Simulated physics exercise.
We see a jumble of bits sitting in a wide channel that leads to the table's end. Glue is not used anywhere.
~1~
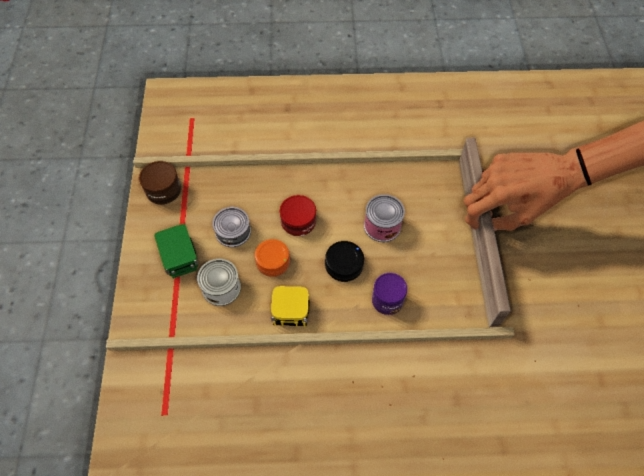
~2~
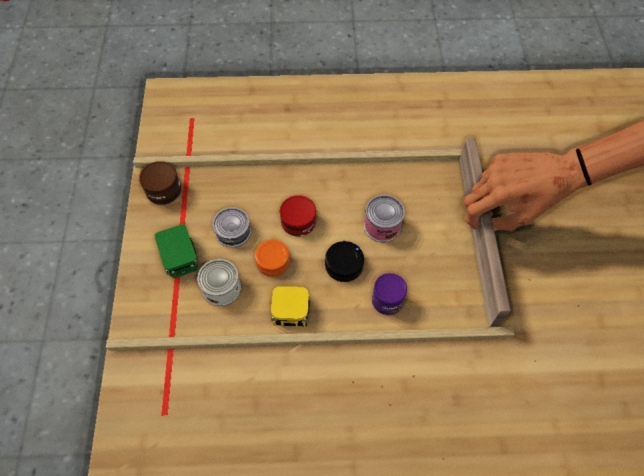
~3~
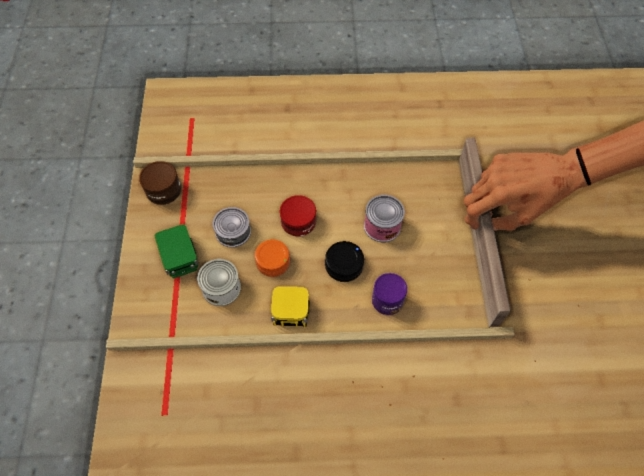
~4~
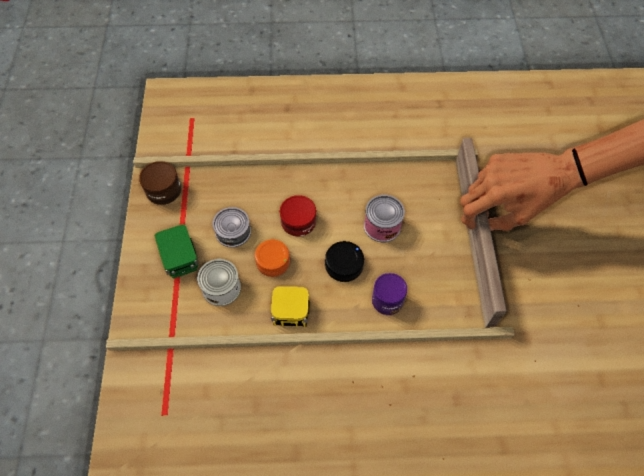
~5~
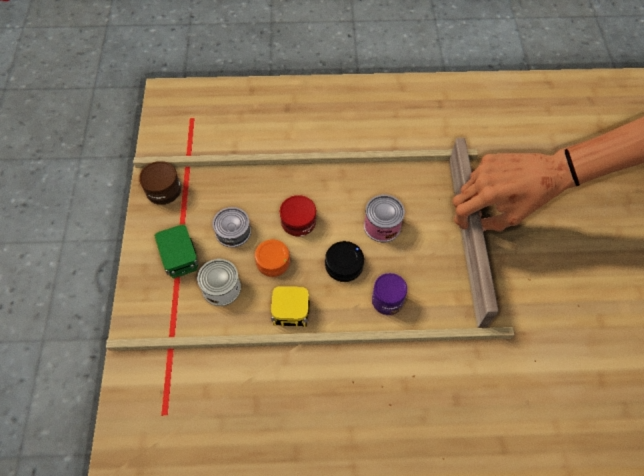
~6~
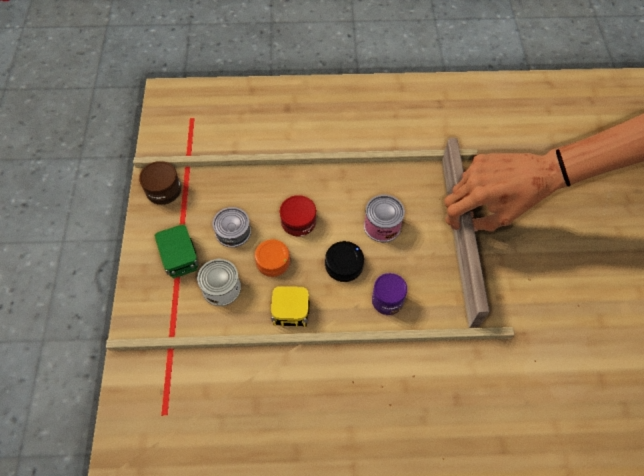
On a wooden table, small tubs, tins and colourful cases sat scattered between two rails near a red line while a hand held a board at the right, then slid it slightly left without touching them.
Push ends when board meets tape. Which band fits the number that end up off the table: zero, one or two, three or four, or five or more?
The sweep knocks one or a pair off.
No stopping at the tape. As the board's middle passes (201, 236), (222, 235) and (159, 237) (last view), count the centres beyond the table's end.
Taking the places in turn, the counts are 1, 0 and 6.
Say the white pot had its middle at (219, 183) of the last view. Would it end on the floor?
From that start, the object then is safe.
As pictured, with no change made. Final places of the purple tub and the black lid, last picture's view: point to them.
Around (156, 299) and around (158, 264).
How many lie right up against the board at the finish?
Looks like 4 of them, all told.
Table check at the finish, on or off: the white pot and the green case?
In the end the white pot stays where it is, the green case ends up below.
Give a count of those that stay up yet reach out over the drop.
Things overhanging at the end: 5.
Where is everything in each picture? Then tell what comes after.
Brown tub (161, 183); green case (177, 252); white pot (220, 283); board (482, 228); tape (180, 247), in the first frame.
Green case (177, 252); purple tub (389, 295), in the second frame.
White pot (220, 283); grey tin (232, 227), in the third frame.
Brown tub (161, 183); orange lid (273, 258), in the fourth frame.
Green case (177, 252); pink tin (384, 219), in the fifth frame.
Brown tub (161, 183); green case (177, 252); white pot (220, 283); board (463, 228); tape (180, 247), in the sixth frame.
Soon after, none off yet; brown tub at rest near (161, 183); green case at rest near (177, 252); white pot at rest near (220, 283).
At rest, the number that fall off is one or two; fallen, green case.
